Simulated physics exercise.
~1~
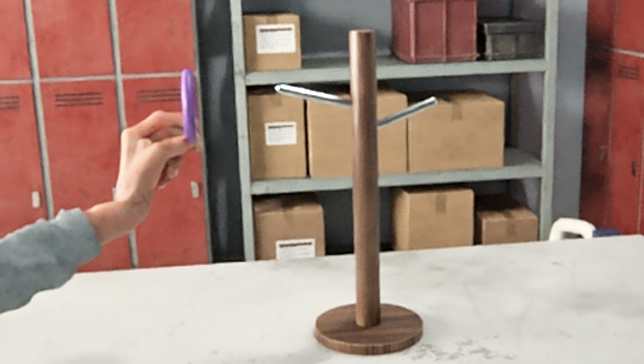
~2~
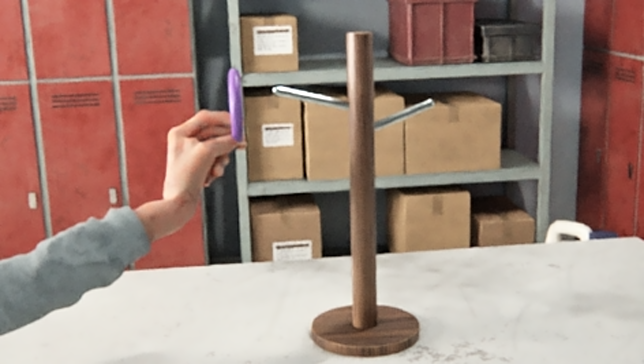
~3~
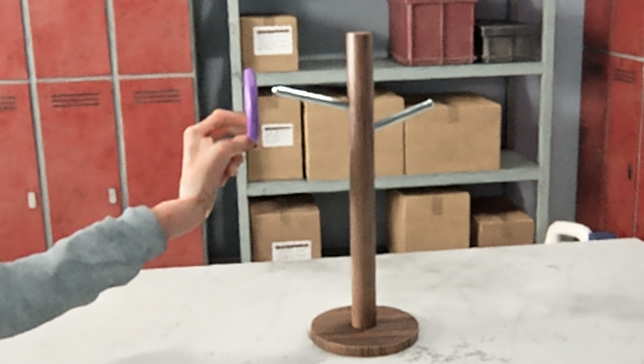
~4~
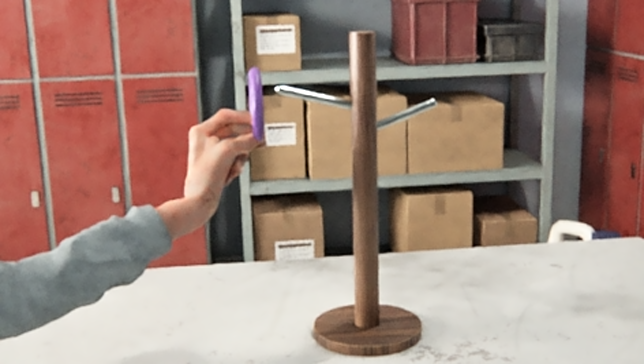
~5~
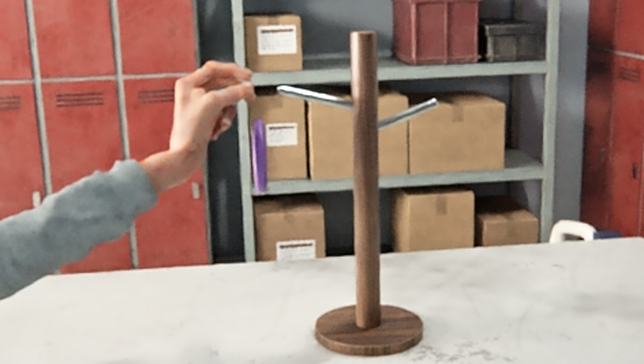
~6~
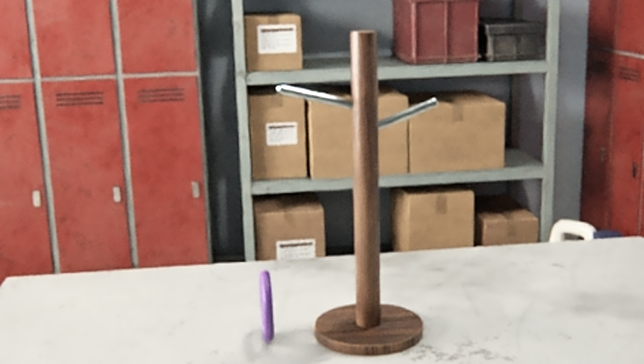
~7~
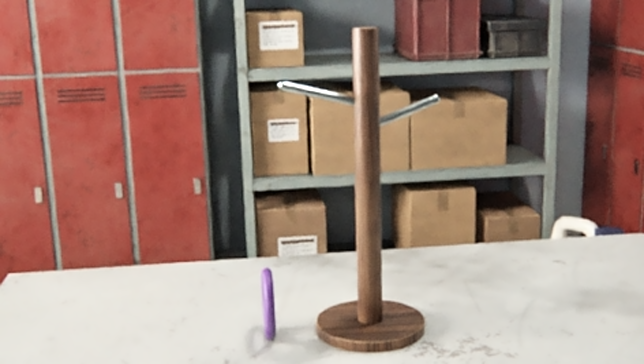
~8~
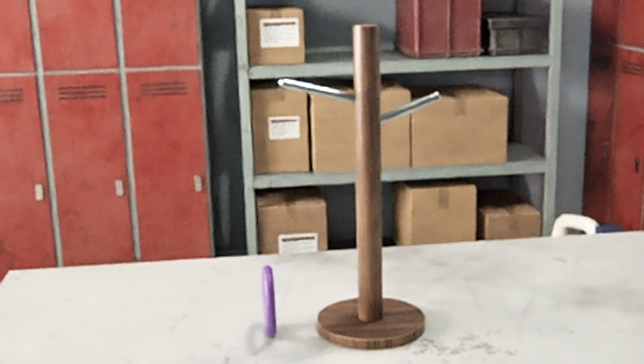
Purple ring slipping down beside a wooden peg stand after a hand carries it right and lets go, ending upright on the tabletop.
